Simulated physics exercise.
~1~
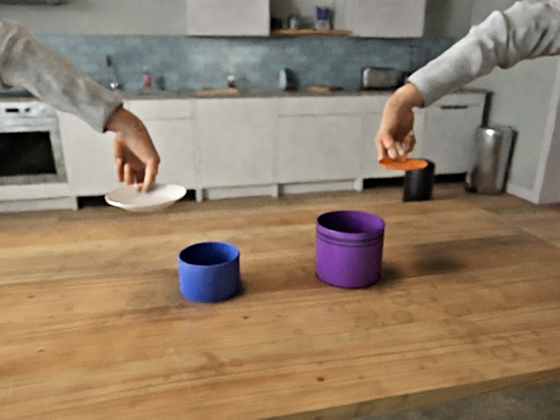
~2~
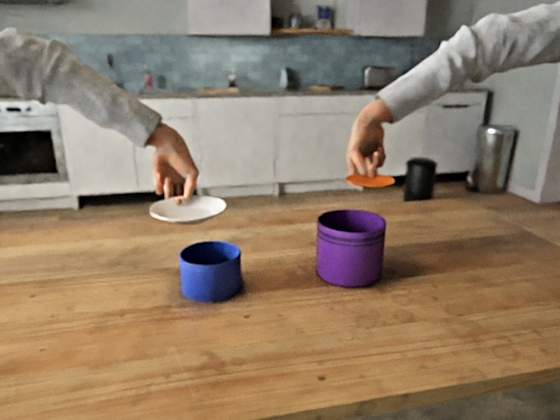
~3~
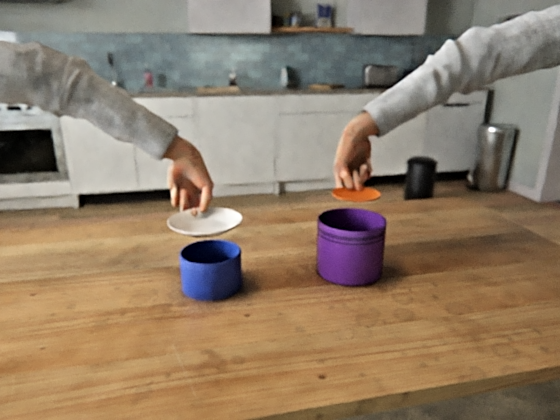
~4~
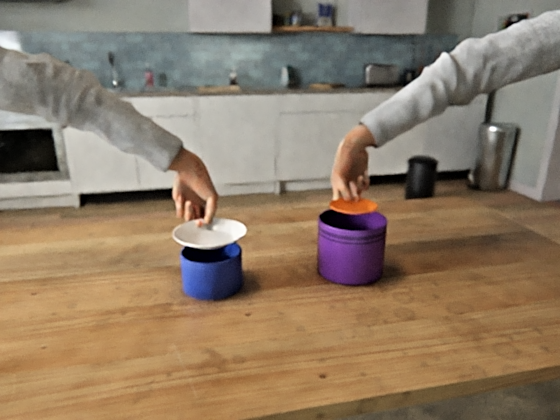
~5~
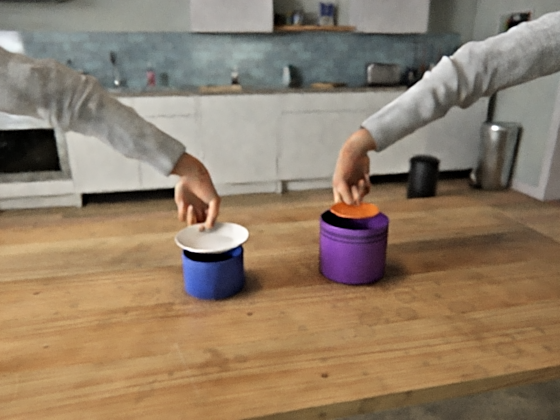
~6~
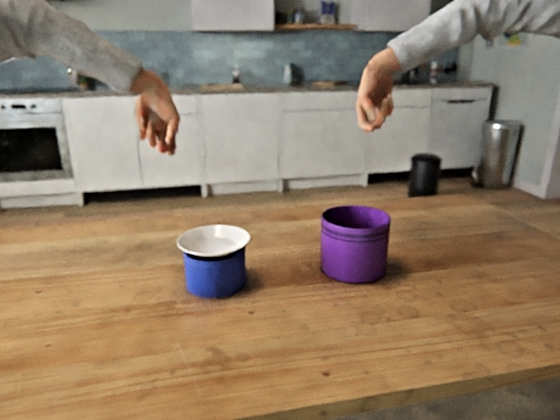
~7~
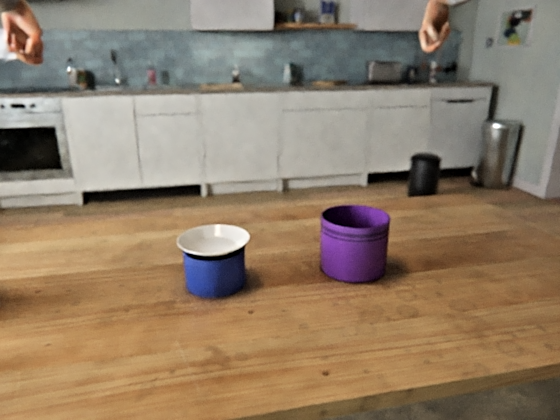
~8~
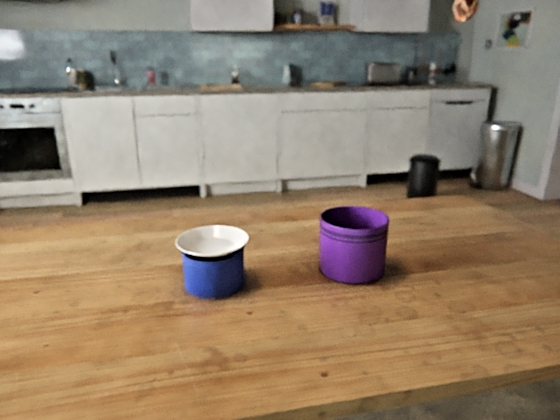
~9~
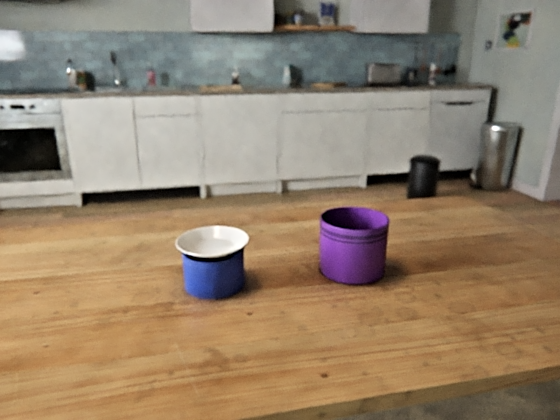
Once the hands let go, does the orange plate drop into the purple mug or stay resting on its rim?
The orange plate drops into the purple mug, slipping past the rim instead of covering the opening.
At the start, two hands hold a white saucer and a small orange plate above a wooden table, where a blue cup stands on the left and a wider purple mug on the right. The saucer moves right and down toward the blue cup while the orange plate moves left and down toward the purple mug. Both hands bring their pieces to the openings, then let go and draw back out of view. The orange plate drops inside the purple mug and is no longer seen. The white saucer stays resting on the rim of the blue cup.
